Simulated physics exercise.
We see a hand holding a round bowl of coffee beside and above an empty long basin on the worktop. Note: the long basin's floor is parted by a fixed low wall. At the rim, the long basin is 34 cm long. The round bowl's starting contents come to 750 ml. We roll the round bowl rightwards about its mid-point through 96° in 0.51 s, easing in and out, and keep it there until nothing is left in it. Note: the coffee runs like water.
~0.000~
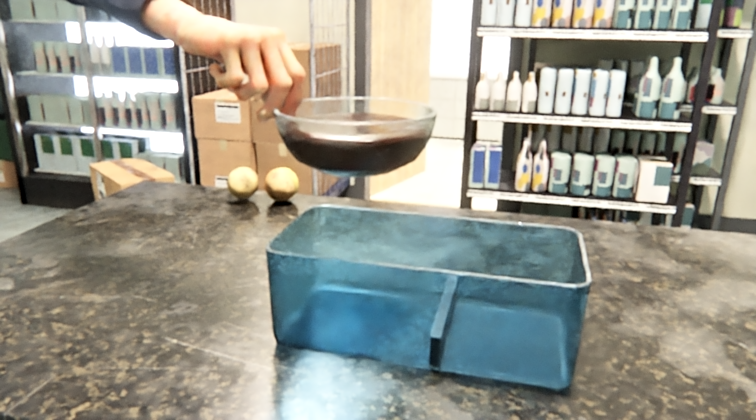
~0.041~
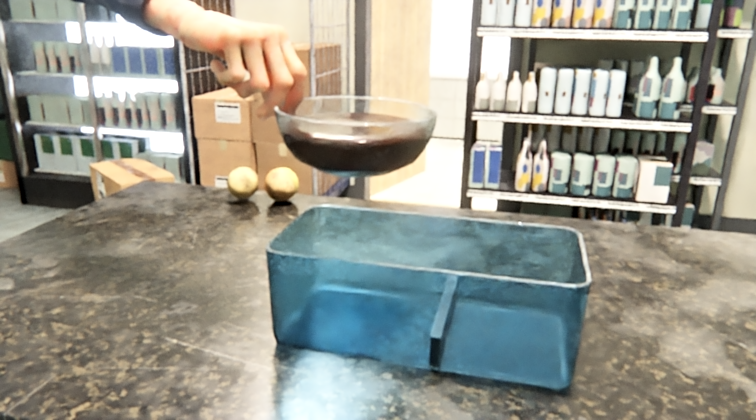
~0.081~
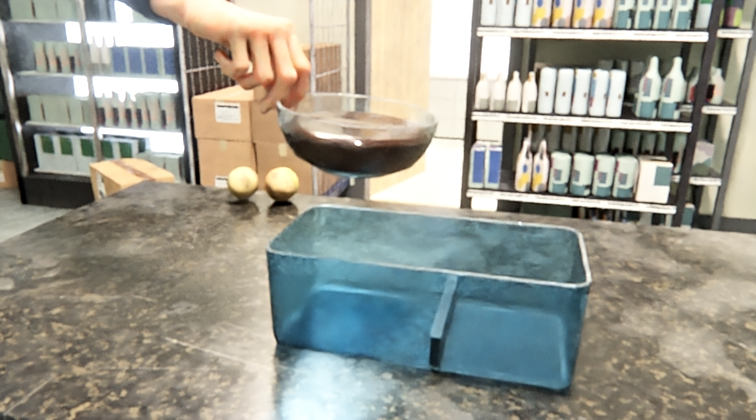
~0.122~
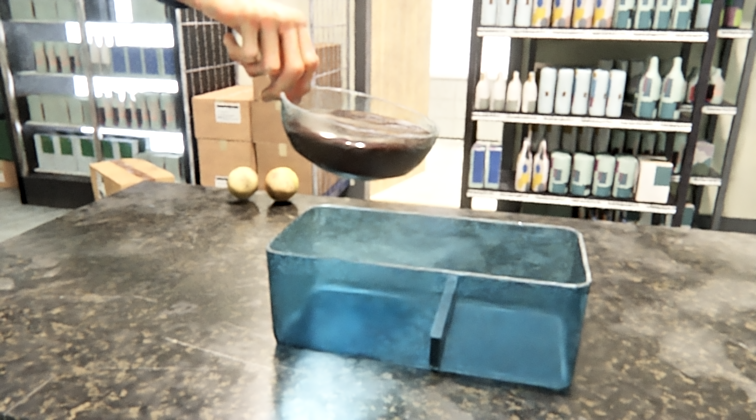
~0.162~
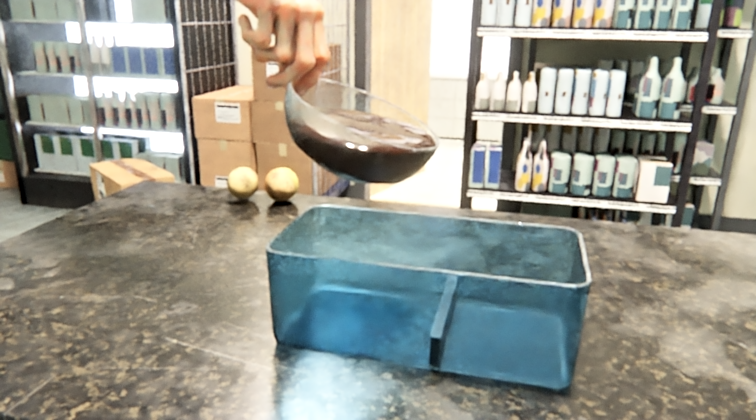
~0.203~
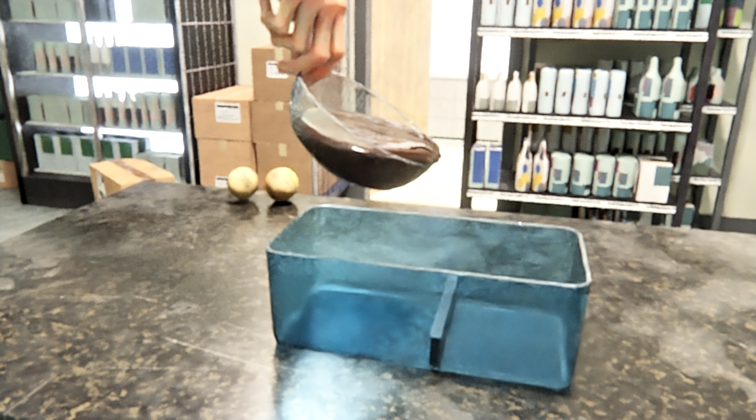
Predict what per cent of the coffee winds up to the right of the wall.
Roughly 54 per cent is past the wall.
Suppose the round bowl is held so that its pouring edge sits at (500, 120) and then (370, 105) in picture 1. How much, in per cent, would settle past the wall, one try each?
I'd say 70 percent on the first go, 15 percent on the next.
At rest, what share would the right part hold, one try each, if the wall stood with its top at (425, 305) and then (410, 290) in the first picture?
One try each: Around 70 percent and then around 85 percent.
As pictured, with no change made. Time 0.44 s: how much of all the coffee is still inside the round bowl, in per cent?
Around 8 percent.
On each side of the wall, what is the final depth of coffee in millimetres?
I'd say close to 12 mm on the left, close to 20 mm on the right.
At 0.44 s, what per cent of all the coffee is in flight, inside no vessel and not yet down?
Close to 28 in a hundred.
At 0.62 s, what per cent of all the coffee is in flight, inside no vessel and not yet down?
Around 12 percent of the liquid.
After 0.44 s the tilt is 92° and 8 per cent is still to pour, 13 is left of the wall and 50 right of it.
After 0.62 s the tilt is 96° and 1 per cent is still to pour, 28 is left of the wall and 59 right of it.
After 0.81 s the tilt is 96° and 1 per cent is still to pour, 37 is left of the wall and 59 right of it.
After 1.01 s the tilt is 96° and 0 per cent is still to pour, 42 is left of the wall and 55 right of it.
In the end 43 per cent lies left of the wall, 54 right of it and 3 outside.
